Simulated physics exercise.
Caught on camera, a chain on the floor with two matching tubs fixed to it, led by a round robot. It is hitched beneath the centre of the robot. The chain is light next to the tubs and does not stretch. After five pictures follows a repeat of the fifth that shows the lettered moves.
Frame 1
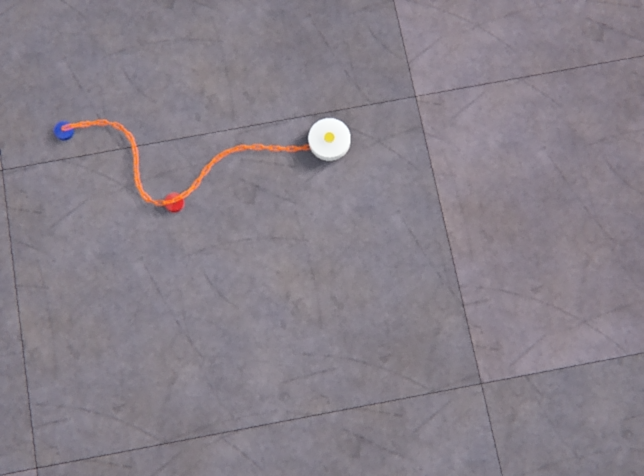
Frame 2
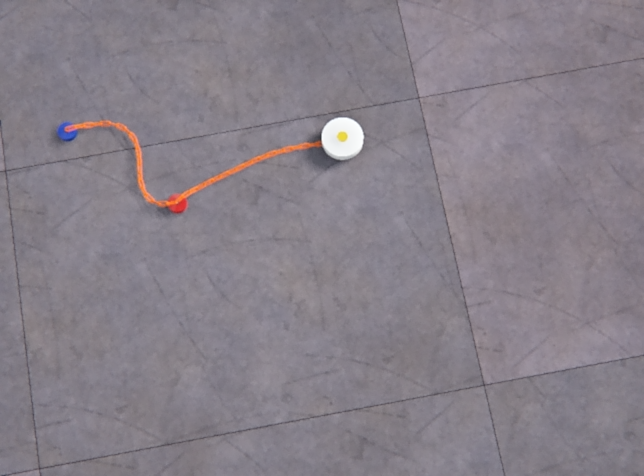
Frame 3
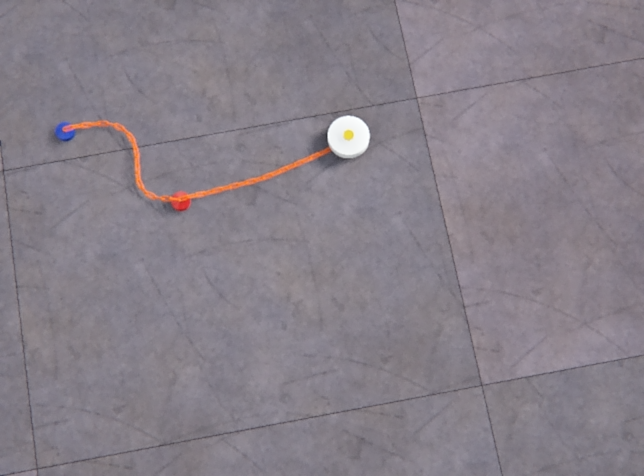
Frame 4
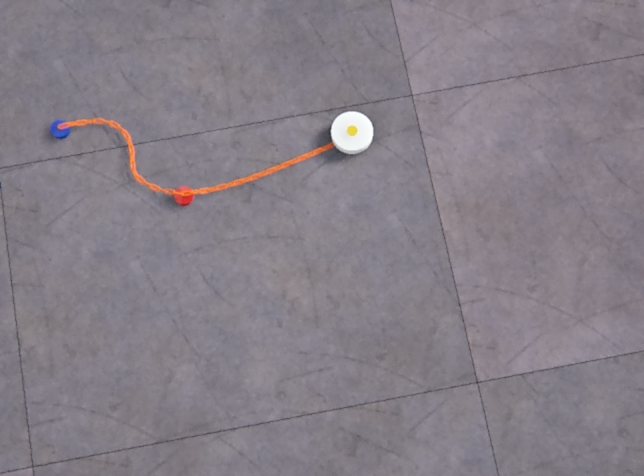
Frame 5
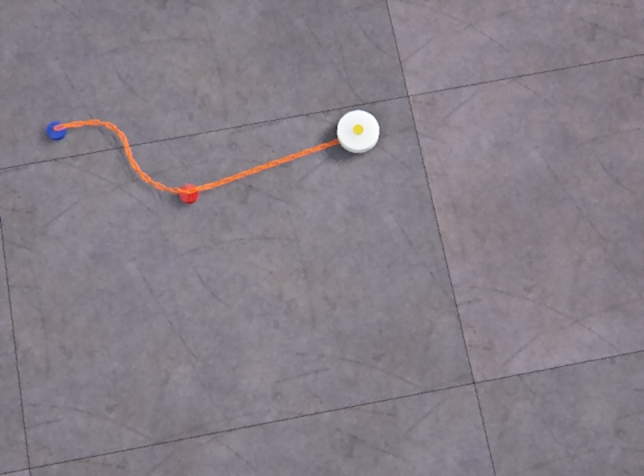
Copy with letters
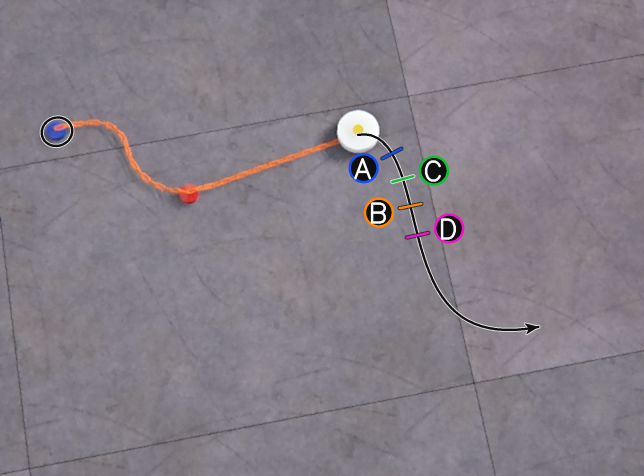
Round white robot moving right across grey tiles, straightening an orange rope, then drawing the red tub slightly rightward behind it.
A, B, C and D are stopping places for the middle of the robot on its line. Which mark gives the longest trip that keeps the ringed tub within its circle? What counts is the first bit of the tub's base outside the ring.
It should halt at C.
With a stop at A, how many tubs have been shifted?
By then, one.
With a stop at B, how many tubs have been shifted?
By then, two.
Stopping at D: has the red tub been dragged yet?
Yes.
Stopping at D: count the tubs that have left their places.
Two.
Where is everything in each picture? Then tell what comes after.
The first frame shows robot (329, 140); blue tub (64, 130); red tub (174, 202).
The second frame shows robot (342, 139); red tub (177, 203).
The third frame shows robot (349, 138); red tub (181, 201); blue tub (65, 131).
The fourth frame shows robot (352, 133); red tub (184, 196); blue tub (60, 129).
The fifth frame shows robot (358, 132); red tub (189, 194); blue tub (56, 130).
On the marked copy, A at (392, 154); B at (410, 206); C at (403, 179); D at (418, 235); the ring at (57, 132); the route from (358, 135) via (423, 253) to (539, 327).
With C. Early on, robot (382, 138); blue tub (56, 130); red tub (208, 184).
Further on, robot (396, 157); blue tub (56, 130); red tub (217, 179).
At the end, robot (403, 177); blue tub (59, 131); red tub (223, 176); the ringed tub at the far end is still in its ring.
As for the rest, A is safe but short; B drags the last tub to (68, 134); D drags the last tub to (81, 137).
